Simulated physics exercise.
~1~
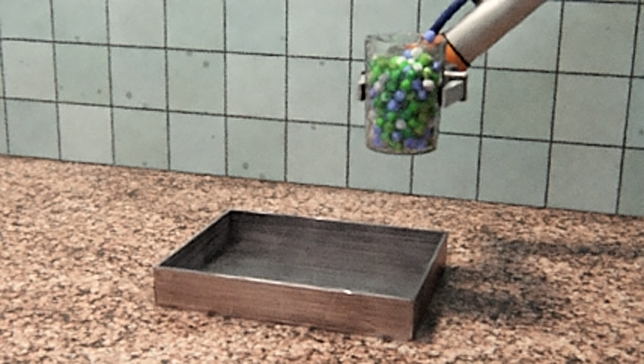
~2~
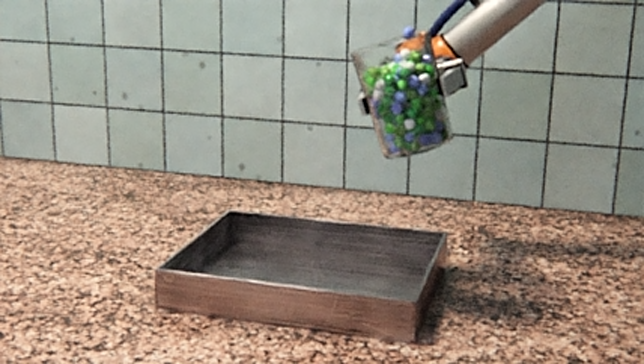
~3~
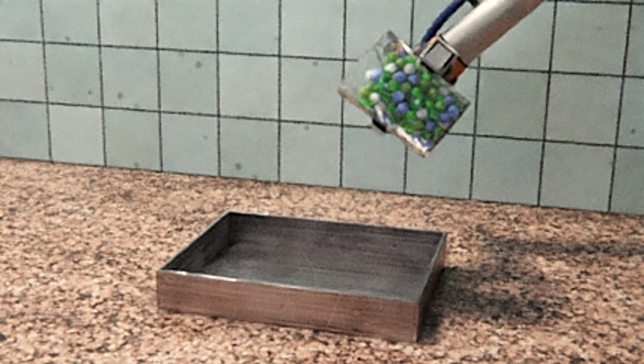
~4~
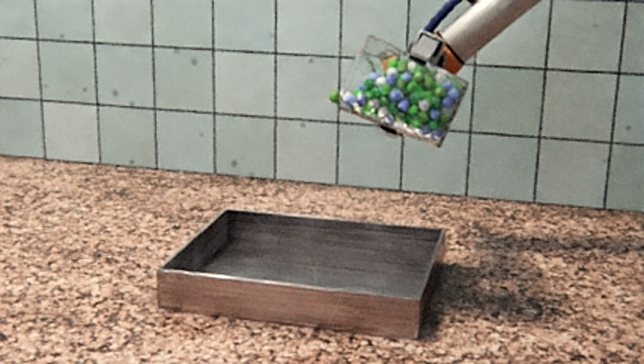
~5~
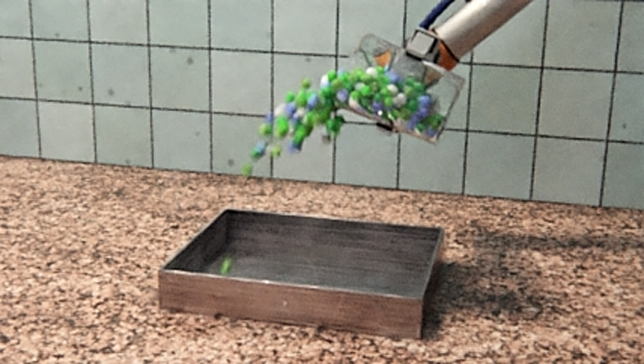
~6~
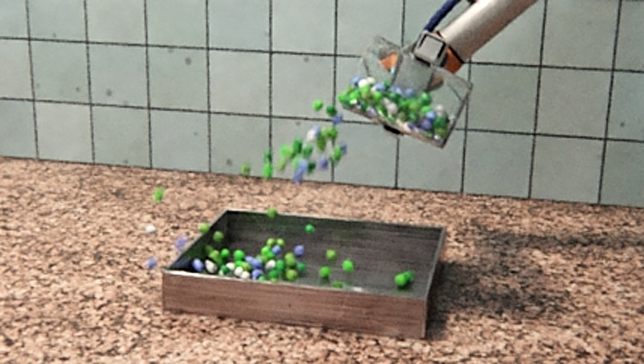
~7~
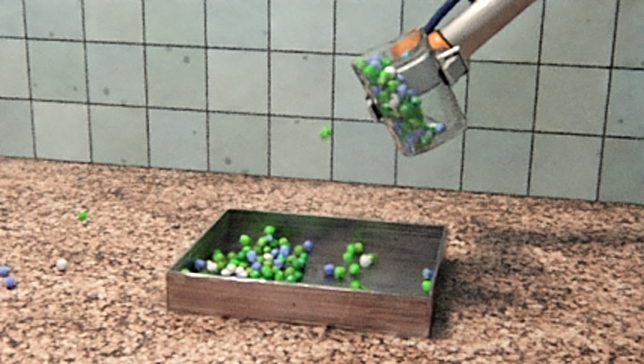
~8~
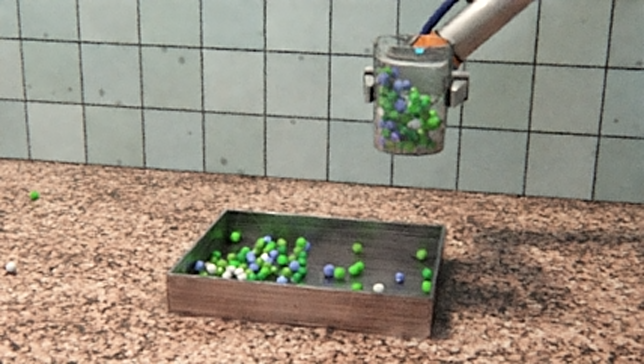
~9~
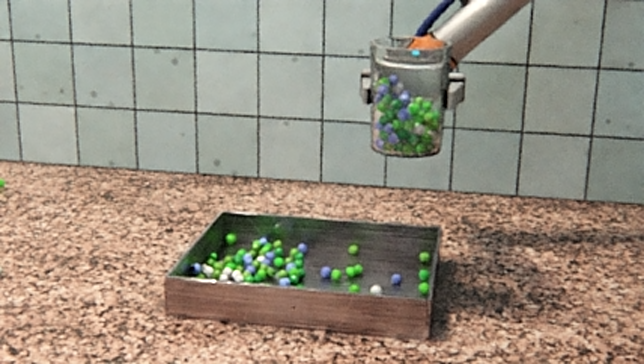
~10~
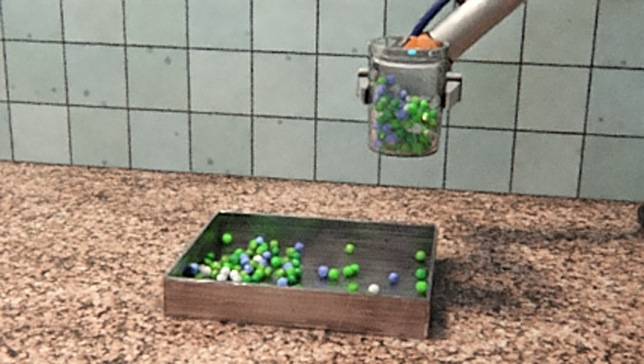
At first, a robot gripper holds a clear tumbler full of green, blue and white round sweets above and to the right of a shallow, empty tray on a speckled table top. The gripper tilts the tumbler to the left until it lies nearly on its side. The sweets spill over its rim in a stream, dropping into the tray and scattering across its floor, while a few land on the table to the left. The gripper then turns the tumbler upright again, stopping the flow. It ends held still, partly full, above the tray of scattered sweets.
